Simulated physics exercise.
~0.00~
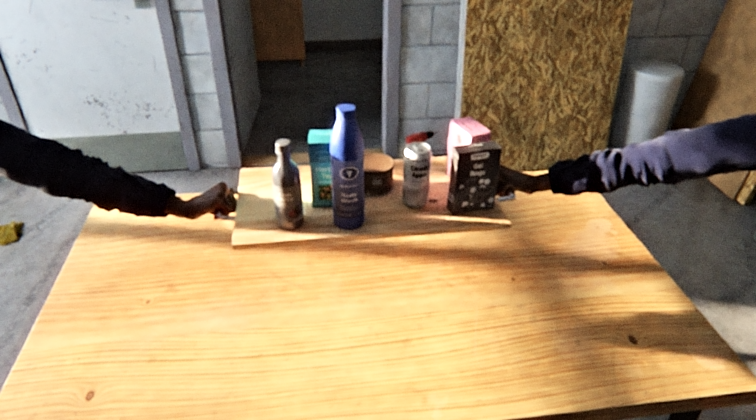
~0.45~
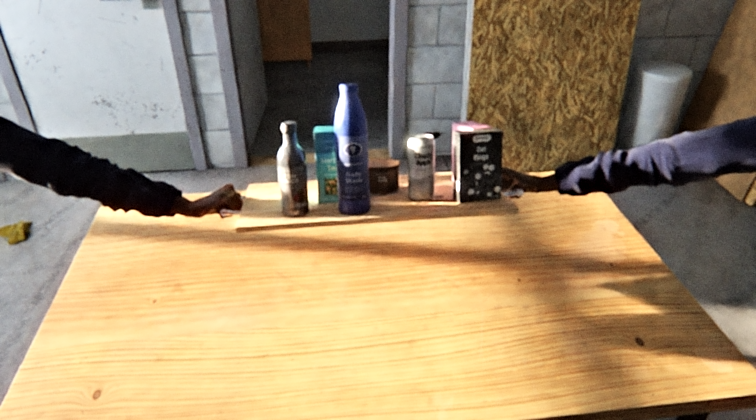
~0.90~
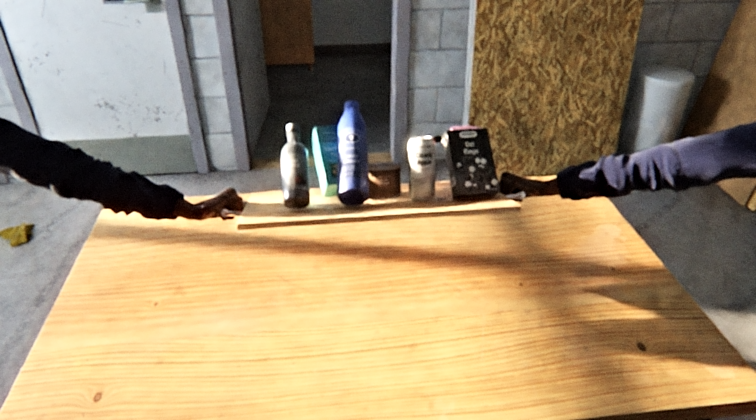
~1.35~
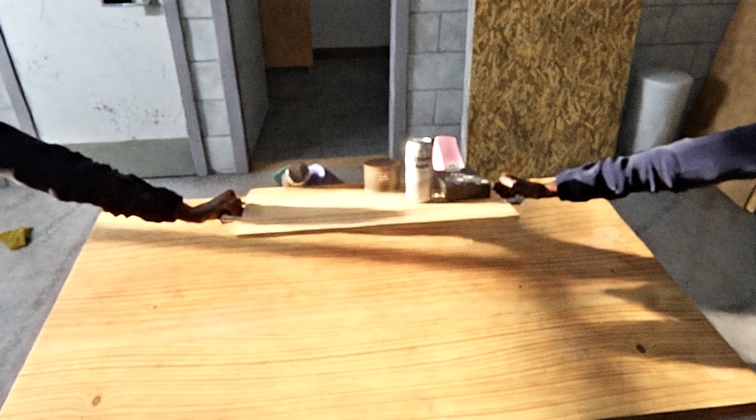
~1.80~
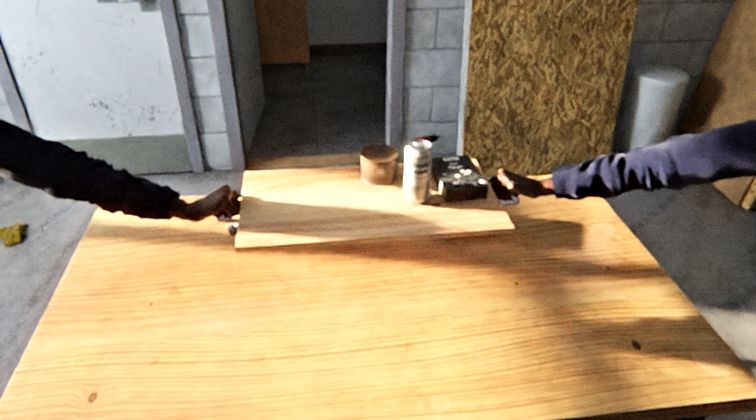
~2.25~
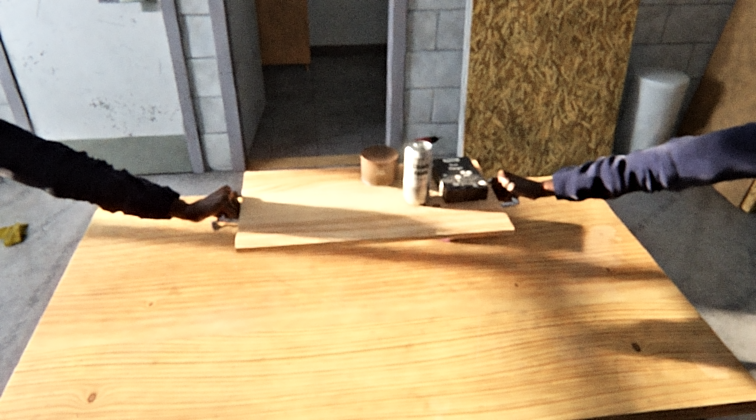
A hand-held tray tips away, several items slide off the far edge, and it levels again.
